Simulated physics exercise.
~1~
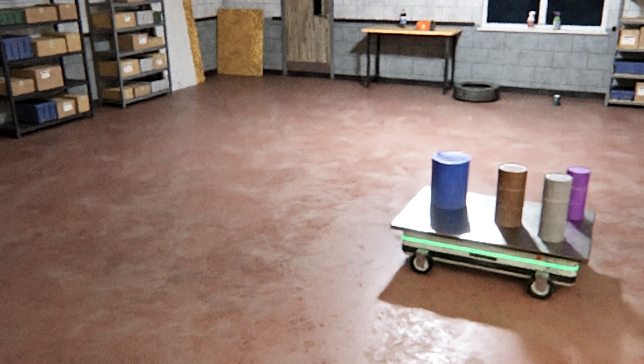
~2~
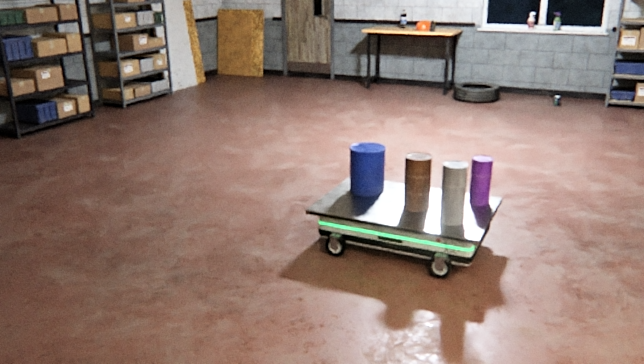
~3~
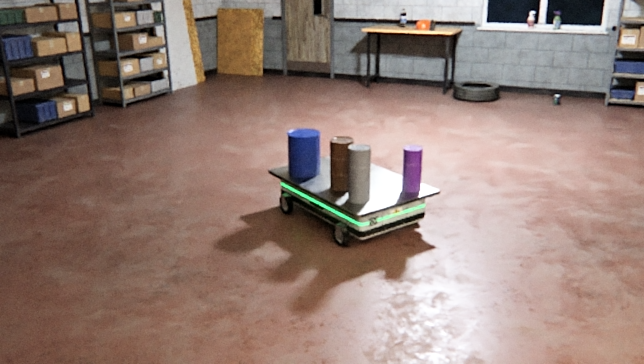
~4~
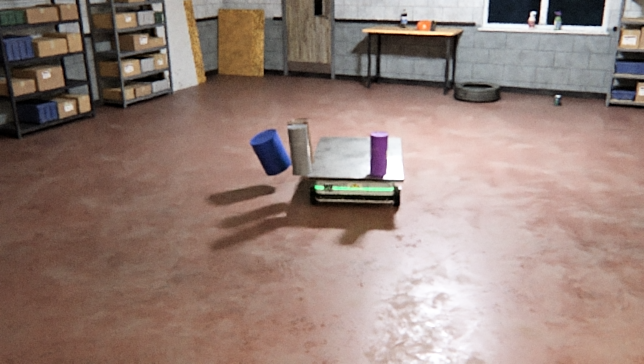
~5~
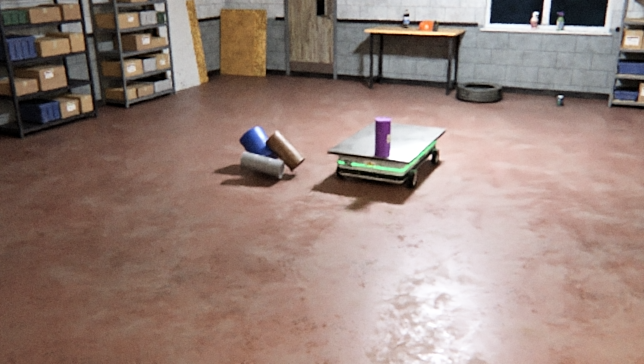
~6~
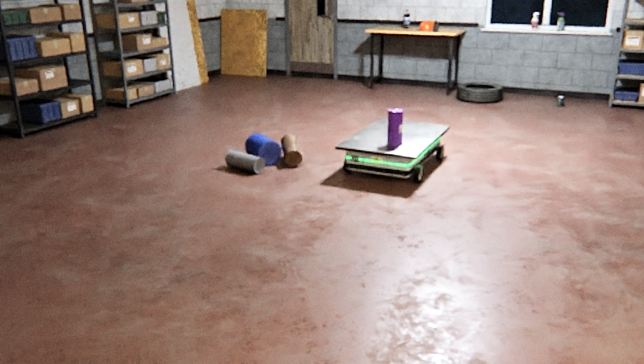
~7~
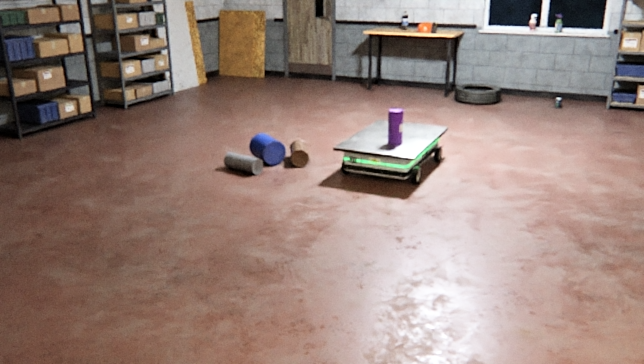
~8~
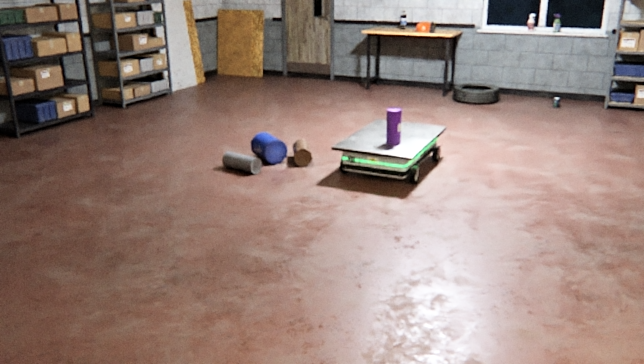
A low self-driving cart with a glowing green strip rolls leftward across a workshop floor, carrying a blue pail and brown, grey and purple canisters upright on its flat, rimless deck. As it curves away from the camera, the load shifts toward the left side of the deck. The blue pail tips over the edge, and the brown and grey canisters go off with it. The three tumble together onto the floor and roll slightly apart. The cart straightens toward the back and stops, with the purple canister still standing on deck and the others lying to its left.
